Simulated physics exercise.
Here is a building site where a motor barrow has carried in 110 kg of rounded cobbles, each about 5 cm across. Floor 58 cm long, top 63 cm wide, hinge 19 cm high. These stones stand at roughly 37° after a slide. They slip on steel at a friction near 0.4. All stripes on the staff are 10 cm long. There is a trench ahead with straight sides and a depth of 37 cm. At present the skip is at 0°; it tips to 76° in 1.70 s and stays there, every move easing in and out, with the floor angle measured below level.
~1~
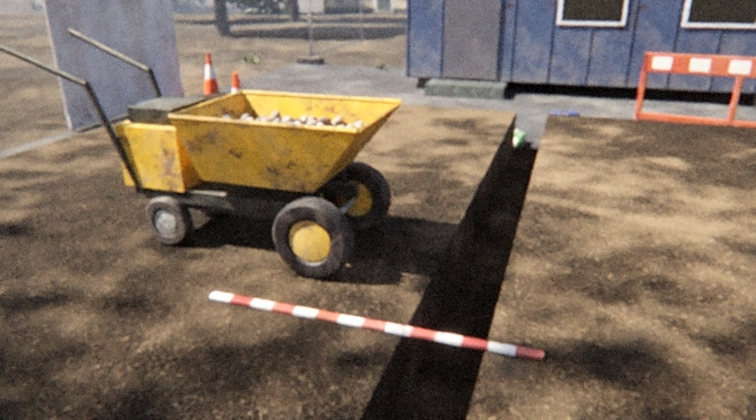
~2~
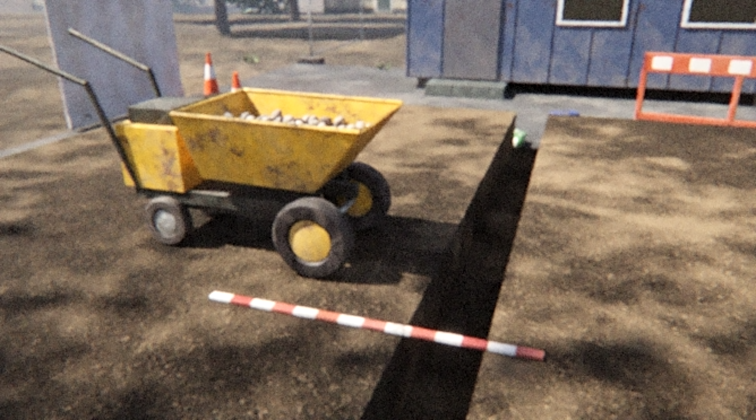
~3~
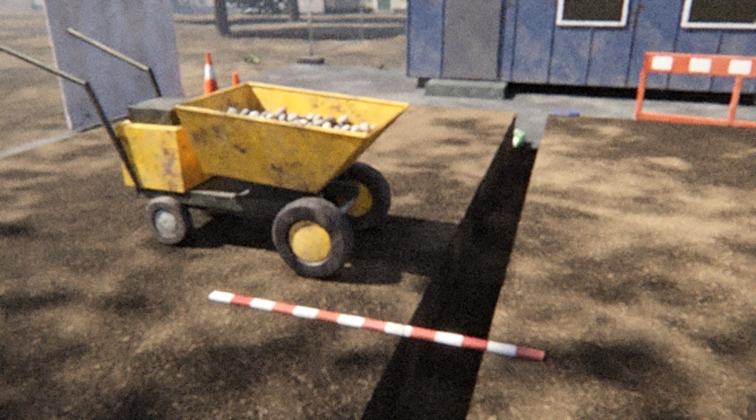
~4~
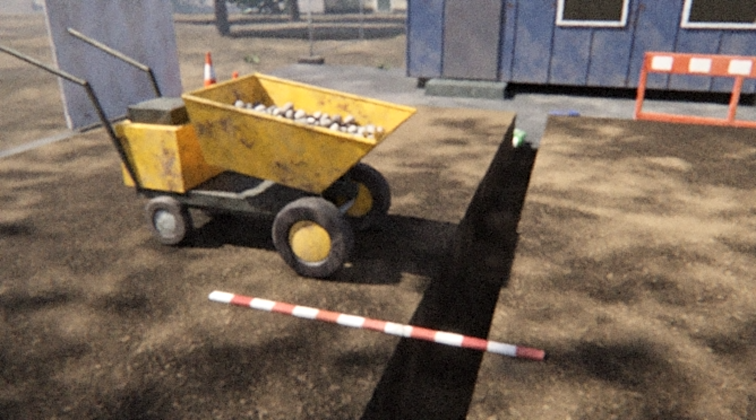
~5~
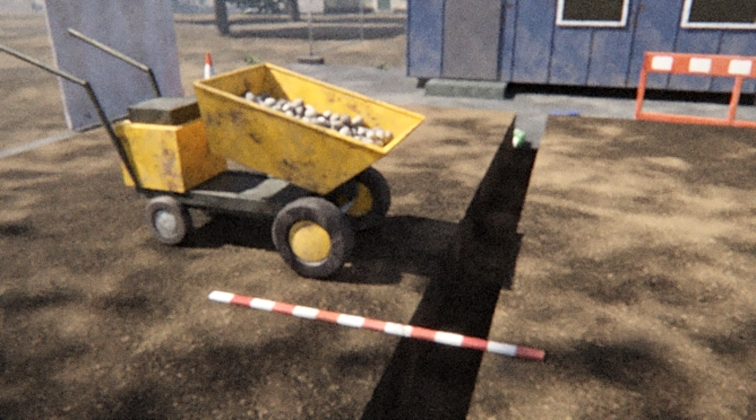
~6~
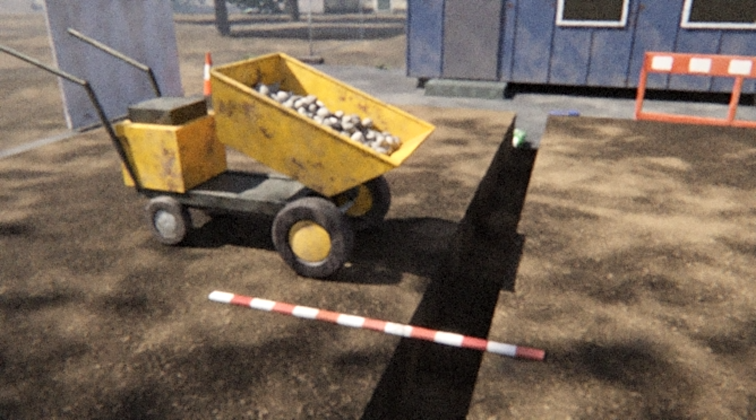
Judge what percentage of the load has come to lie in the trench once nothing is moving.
Roughly 95 in every hundred.
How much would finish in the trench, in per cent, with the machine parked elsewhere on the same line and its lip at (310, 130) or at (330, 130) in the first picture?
The first gives about 65 percent and the second about 95 percent.
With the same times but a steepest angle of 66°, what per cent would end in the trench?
It comes out at about 95 percent.
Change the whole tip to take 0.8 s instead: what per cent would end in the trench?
80 %.
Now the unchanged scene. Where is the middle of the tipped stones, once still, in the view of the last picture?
Centre estimate: Around (473, 320).
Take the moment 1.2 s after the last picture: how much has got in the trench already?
Around 55 per cent of it, at that instant.
Then, 0.7 s after the last picture the floor is at 64°, 100 % in the skip; the foremost stones are at (450, 225).
Then, 1.2 s after the last picture the floor is at 76°, 40 % in the skip, 55 % in the trench, 4 % past the trench; the foremost stones are at (559, 283).
Then, 1.6 s after the last picture the floor is at 76°, 12 % in the skip, 83 % in the trench, 5 % past the trench; the foremost stones are at (596, 279).
Then, 3.5 s after the last picture the floor is at 76°, 0 % in the skip, 95 % in the trench, 5 % past the trench; the foremost stones are at (609, 278).
